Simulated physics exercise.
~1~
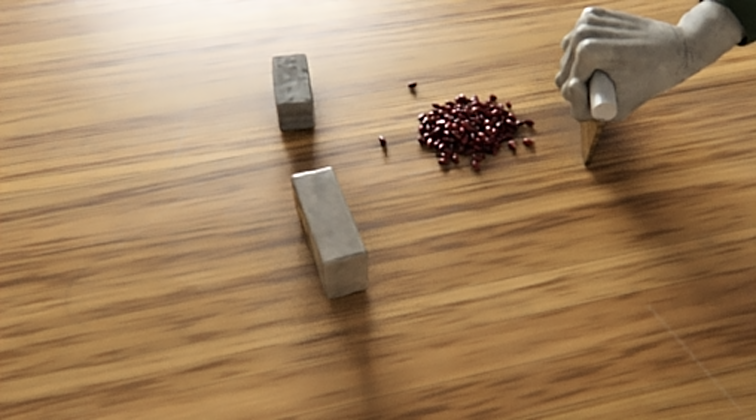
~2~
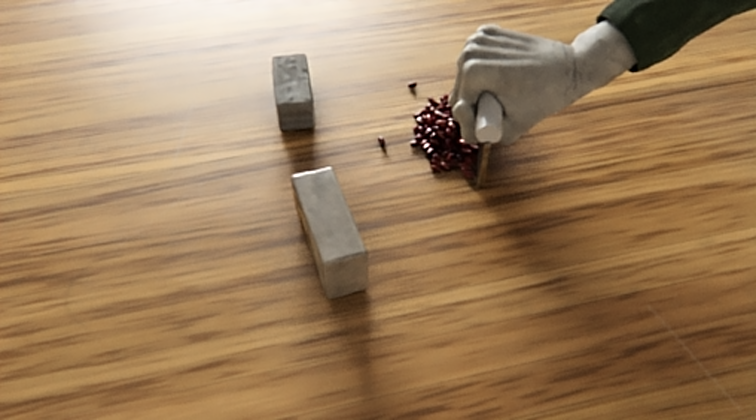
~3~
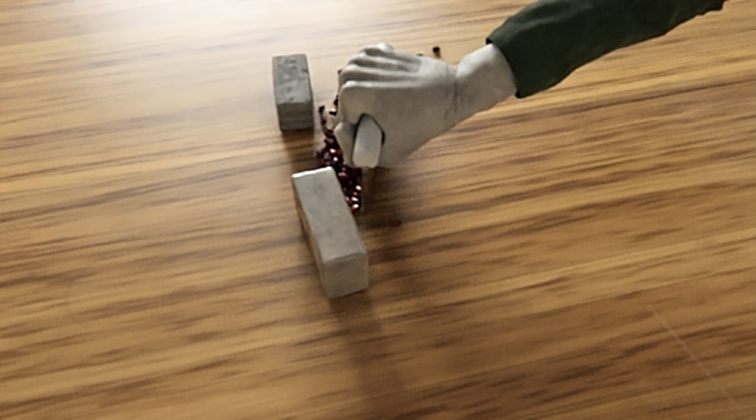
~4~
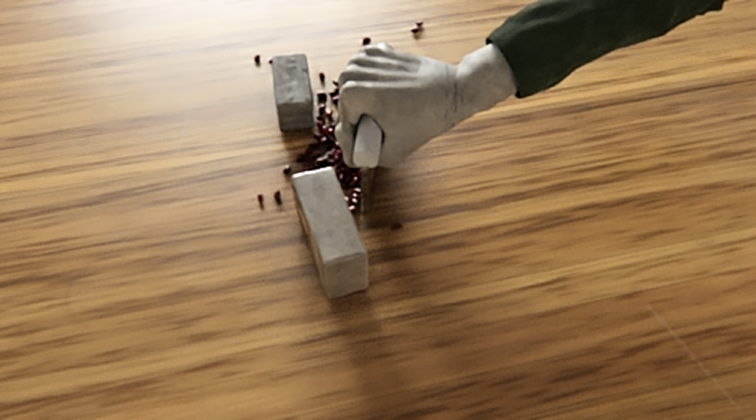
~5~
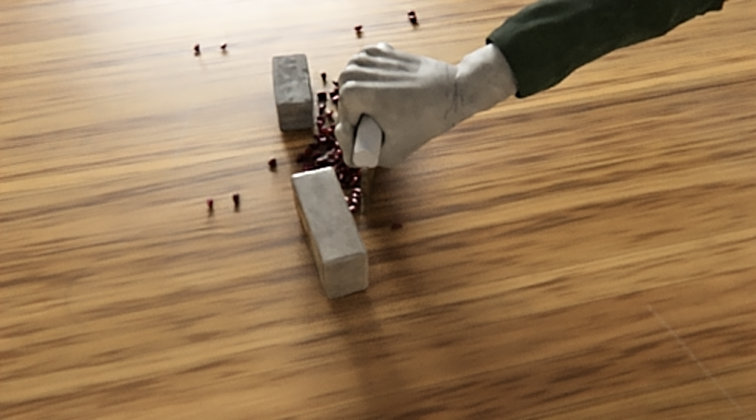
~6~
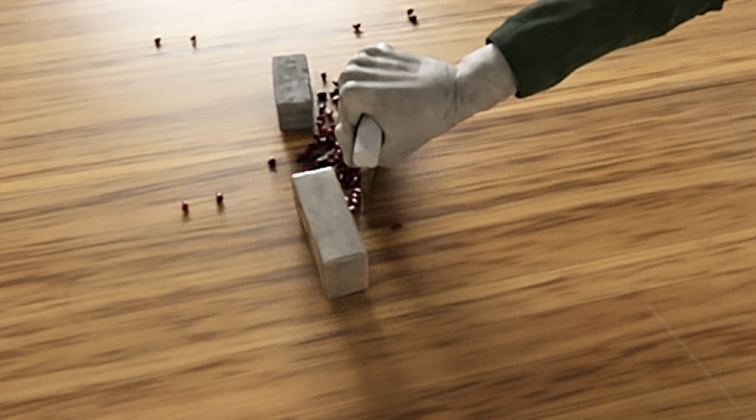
Gloved hand with a scraper pushing dark red beans left against two grey blocks, most staying piled before them, a few scattering beyond.
